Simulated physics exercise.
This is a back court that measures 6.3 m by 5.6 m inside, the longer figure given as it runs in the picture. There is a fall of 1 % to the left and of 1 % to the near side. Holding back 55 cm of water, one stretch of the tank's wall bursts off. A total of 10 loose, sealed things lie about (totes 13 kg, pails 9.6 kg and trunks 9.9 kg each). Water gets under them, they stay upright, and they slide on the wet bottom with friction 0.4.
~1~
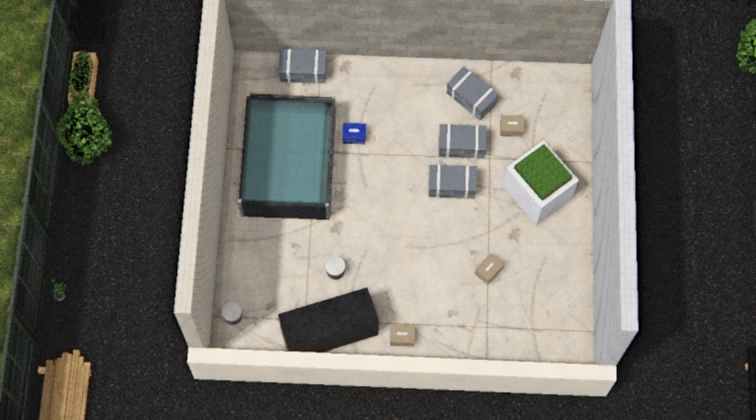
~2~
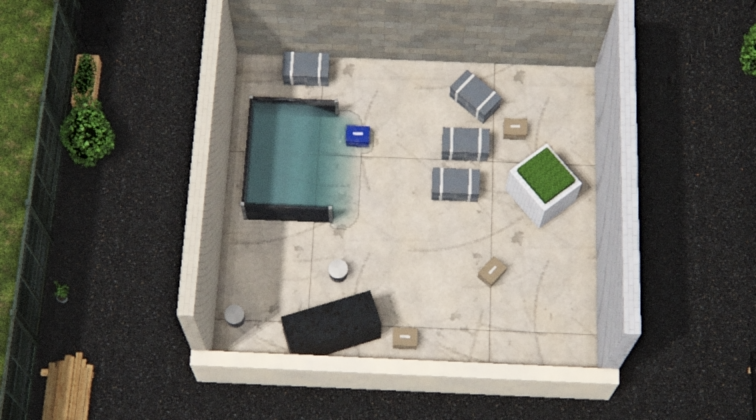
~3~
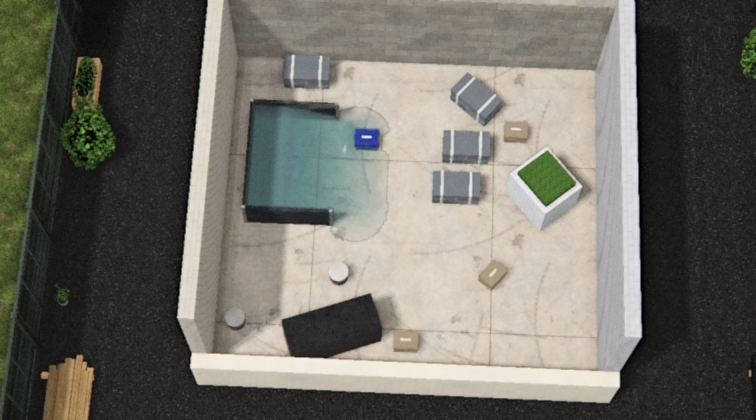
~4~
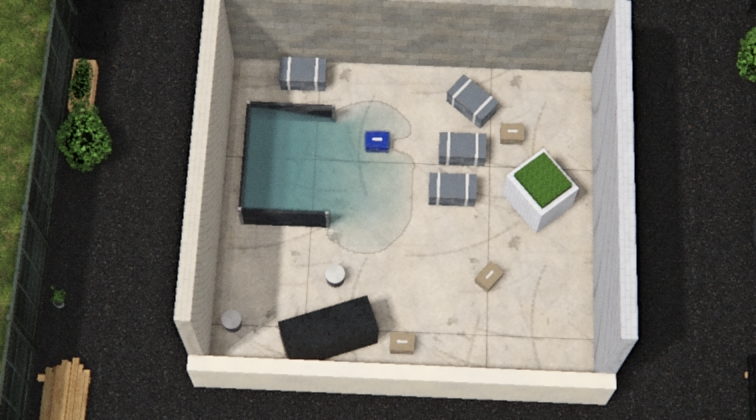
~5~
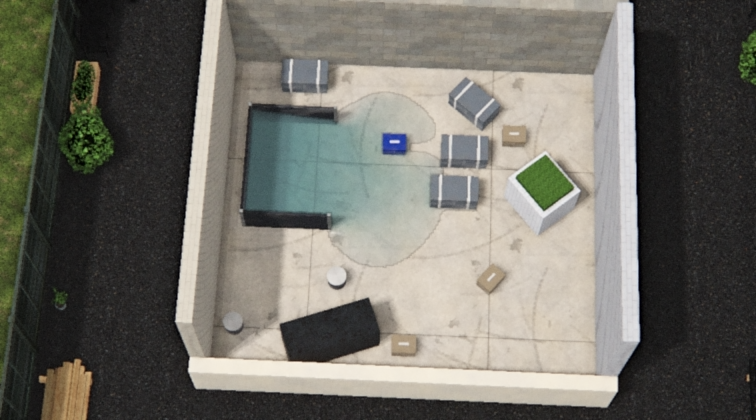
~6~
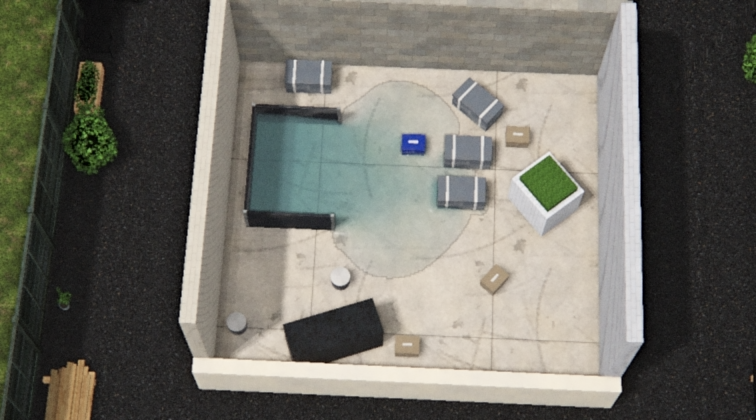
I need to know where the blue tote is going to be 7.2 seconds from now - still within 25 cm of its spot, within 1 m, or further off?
Distance: Long.
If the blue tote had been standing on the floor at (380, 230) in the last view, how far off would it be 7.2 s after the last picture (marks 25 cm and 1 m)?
From that spot, it is pushed far off.
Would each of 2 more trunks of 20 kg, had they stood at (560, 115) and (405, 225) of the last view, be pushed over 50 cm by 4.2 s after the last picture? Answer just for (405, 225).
Answer: Past it.
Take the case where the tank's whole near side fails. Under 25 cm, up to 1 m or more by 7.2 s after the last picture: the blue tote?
Result: Blue tote essentially stationary.
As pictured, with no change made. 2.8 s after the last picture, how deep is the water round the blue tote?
The depth there is around 9 cm.
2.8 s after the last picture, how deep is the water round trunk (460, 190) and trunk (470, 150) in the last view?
Depth approx. 10 cm / 12 cm.
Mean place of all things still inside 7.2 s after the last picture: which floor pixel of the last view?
Around (424, 228).
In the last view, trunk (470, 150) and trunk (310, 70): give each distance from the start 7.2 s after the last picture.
In that order: 200 cm, 40 cm.
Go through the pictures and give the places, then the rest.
In the first picture, the blue tote at (354, 131) rests on the ground; water covers 2.6 m2; 0 of 10 have shifted.
In the second picture, the blue tote at (358, 134) rests on the ground; 3.5 m2 under water; 0 of 10 have shifted.
In the third picture, the blue tote at (367, 137) rests on the ground, 15 cm from its start; 4.5 m2 under water; 1 of 10 have shifted.
In the fourth picture, the blue tote at (377, 139), on the bottom, 39 cm from its start; 5.8 m2 under water; 1 of 10 have shifted.
In the fifth picture, the blue tote at (395, 142) rests on the ground, 66 cm from its start; 7.4 m2 under water; 1 of 10 have shifted.
In the sixth picture, the blue tote at (414, 142) rests on the ground, 92 cm from its start; water covers 9.0 m2; 2 of 10 have shifted.
Then, 0.9 s after the last picture the blue tote is near (469, 129), 1.9 m from its start, aground; 2 afloat.
Then, 2.8 s after the last picture the blue tote is near (525, 89), 3.0 m from its start, aground; 5 afloat.
Then, 4.8 s after the last picture the blue tote is near (463, 88), 2.1 m from its start, aground; 3 afloat.
Then, 7.2 s after the last picture the blue tote is near (462, 88), 2.0 m from its start, aground; 5 afloat.
